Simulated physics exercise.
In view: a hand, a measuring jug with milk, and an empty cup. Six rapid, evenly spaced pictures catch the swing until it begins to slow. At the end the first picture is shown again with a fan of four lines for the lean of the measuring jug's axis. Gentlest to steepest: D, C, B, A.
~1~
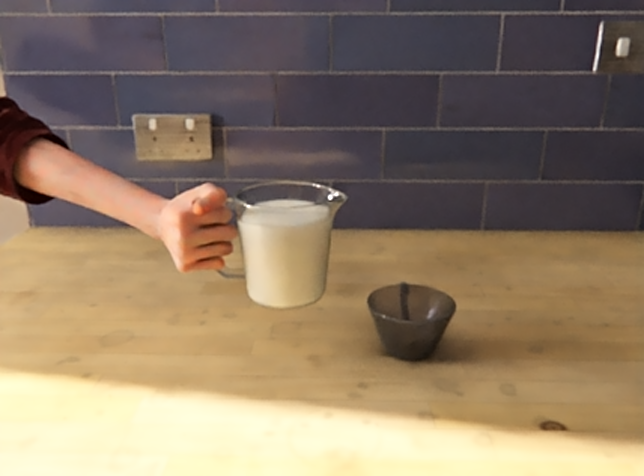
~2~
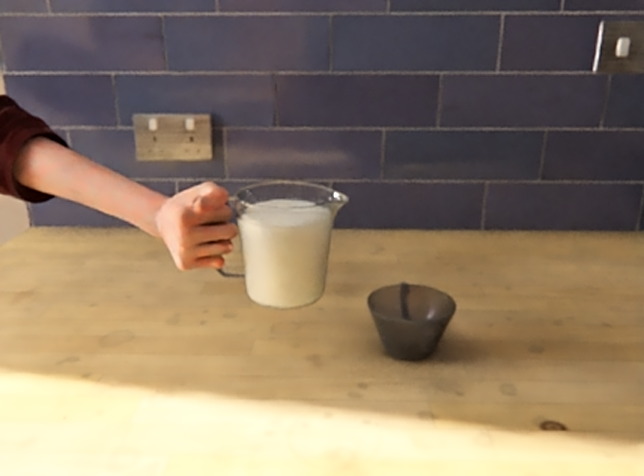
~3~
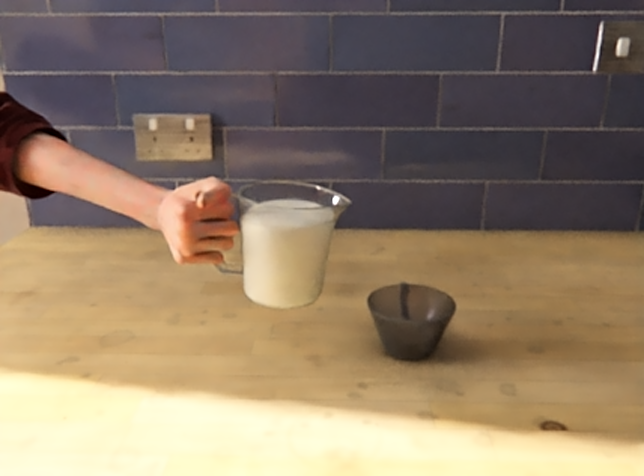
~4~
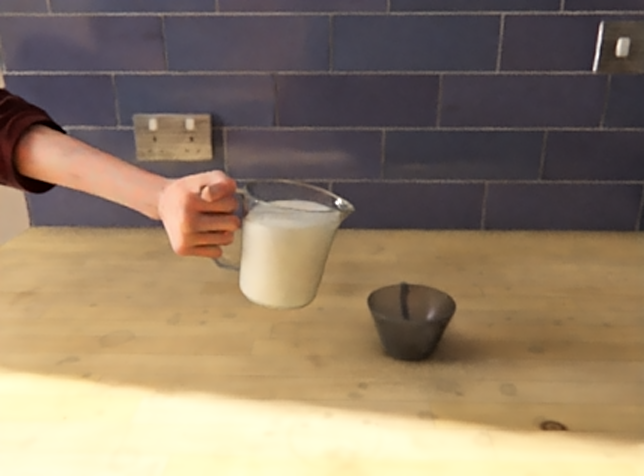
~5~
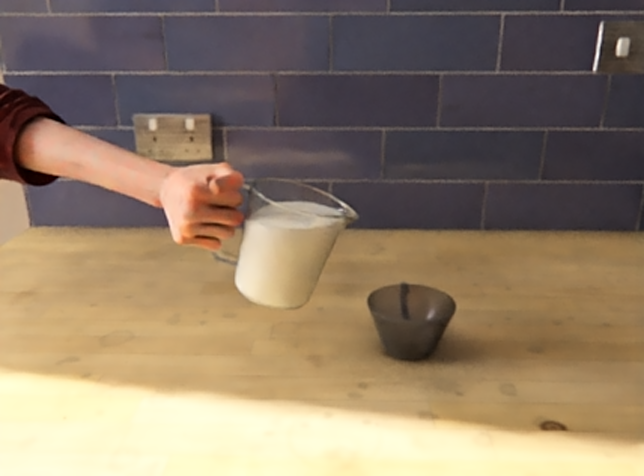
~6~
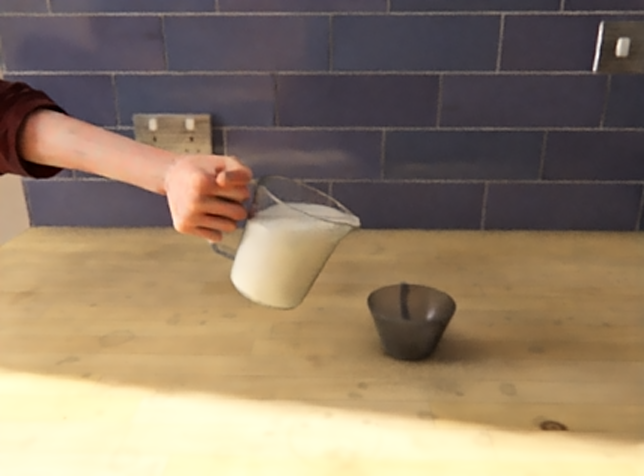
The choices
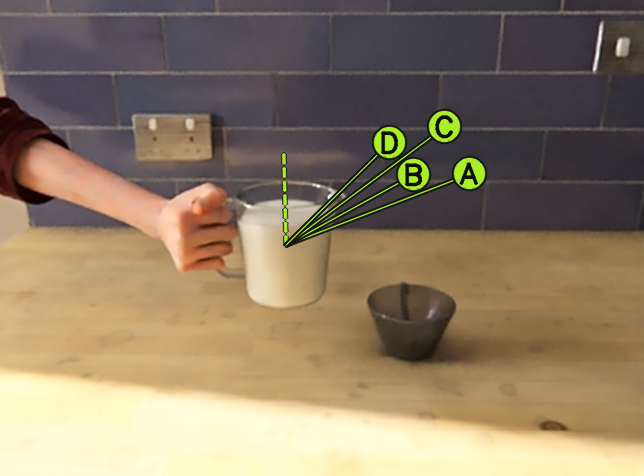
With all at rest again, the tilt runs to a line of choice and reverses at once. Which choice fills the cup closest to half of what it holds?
Choose D.
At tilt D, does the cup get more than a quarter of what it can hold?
Yes, it does.
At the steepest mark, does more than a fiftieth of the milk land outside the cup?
Yes, it does.
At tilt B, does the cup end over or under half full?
Over half.
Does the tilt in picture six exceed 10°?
Yes, it does.
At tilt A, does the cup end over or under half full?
Over half.
In lime, A at (453, 180); B at (398, 183); C at (431, 137); D at (377, 154).
If A is chosen, the cup ends with about 85 % of what it can hold; 23 % of the milk is spilt.
If B is chosen, the cup ends with about 86 % of what it can hold; 10 % of the milk is spilt.
If C is chosen, the cup ends with about 72 % of what it can hold; 3 % of the milk is spilt.
If D is chosen, the cup ends with about 52 % of what it can hold.
